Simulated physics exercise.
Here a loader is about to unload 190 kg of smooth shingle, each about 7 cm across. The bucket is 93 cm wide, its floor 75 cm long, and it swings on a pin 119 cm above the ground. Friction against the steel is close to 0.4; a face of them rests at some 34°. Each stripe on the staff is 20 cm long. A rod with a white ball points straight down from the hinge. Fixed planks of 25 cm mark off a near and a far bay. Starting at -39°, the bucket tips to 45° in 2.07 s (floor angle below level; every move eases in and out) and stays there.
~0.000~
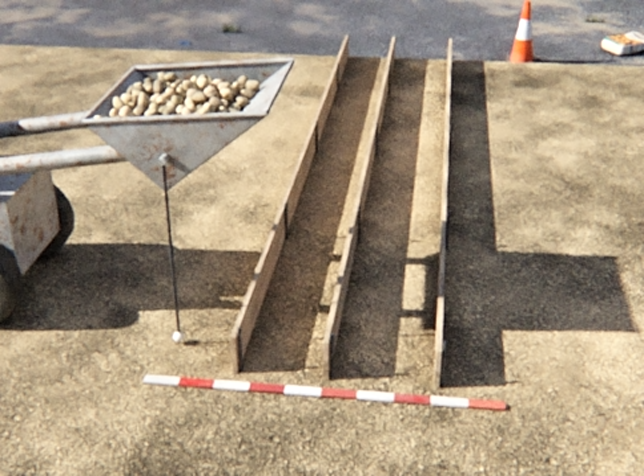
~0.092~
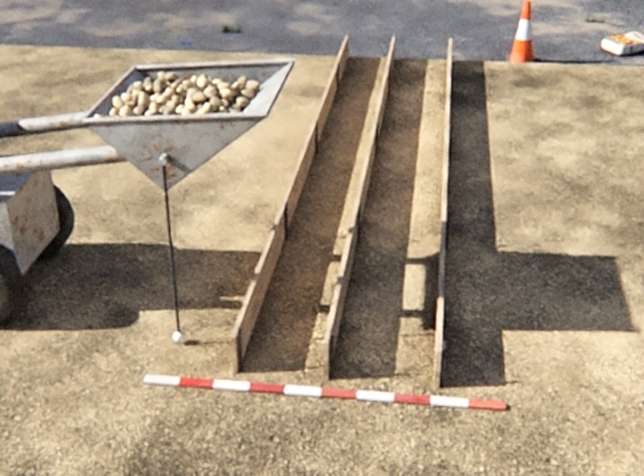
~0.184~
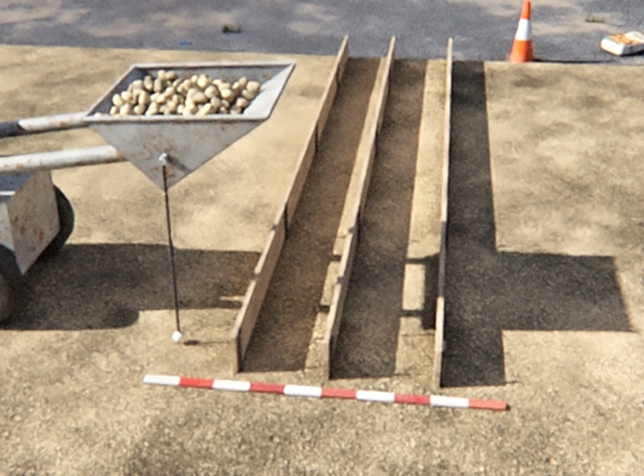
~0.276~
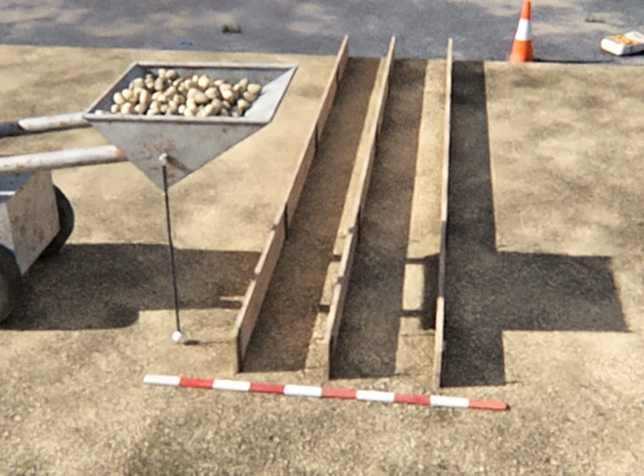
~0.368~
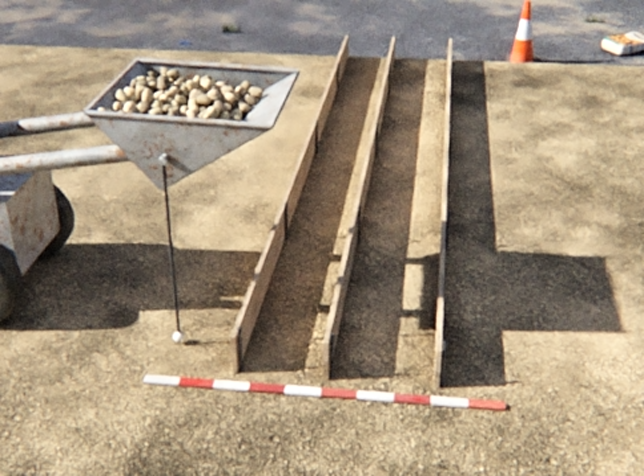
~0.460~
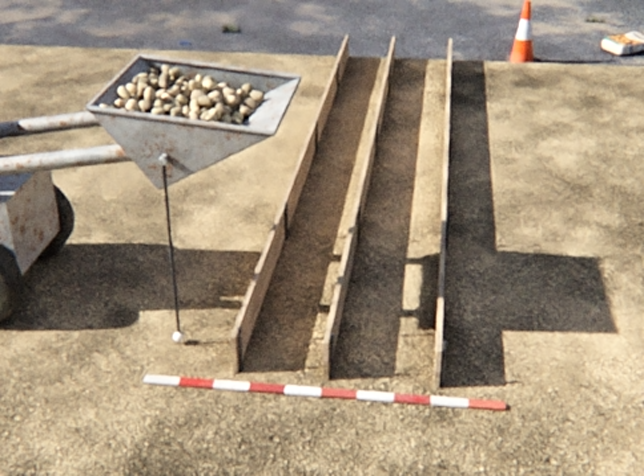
In this clip, a loader's grey metal bucket heaped with smooth pale stones stays almost still at first, then rotates slightly clockwise beside three long upright boards on sandy ground, the stones shifting a little within it.
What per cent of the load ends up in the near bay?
Close to 100 in a hundred.
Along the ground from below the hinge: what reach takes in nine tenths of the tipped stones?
About 90 cm.
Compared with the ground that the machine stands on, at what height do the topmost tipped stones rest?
About 32 cm above it.
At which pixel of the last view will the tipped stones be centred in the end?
Around (307, 294).
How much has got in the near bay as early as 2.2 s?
About 95 per cent by then.
After 1.5 s the floor is at 32°; 88 % in the bucket, 12 % in the near bay; the foremost stones are at (303, 229).
After 2.2 s the floor is at 45°; 1 % in the bucket, 1 % short of the bays, 97 % in the near bay, 1 % in the far bay; the foremost stones are at (347, 280).
After 2.5 s the floor is at 45°; 0 % in the bucket, 99 % in the near bay, 1 % in the far bay; the foremost stones are at (367, 290).
After 5.0 s the floor is at 45°; 0 % in the bucket, 98 % in the near bay, 2 % in the far bay; the foremost stones are at (384, 312).
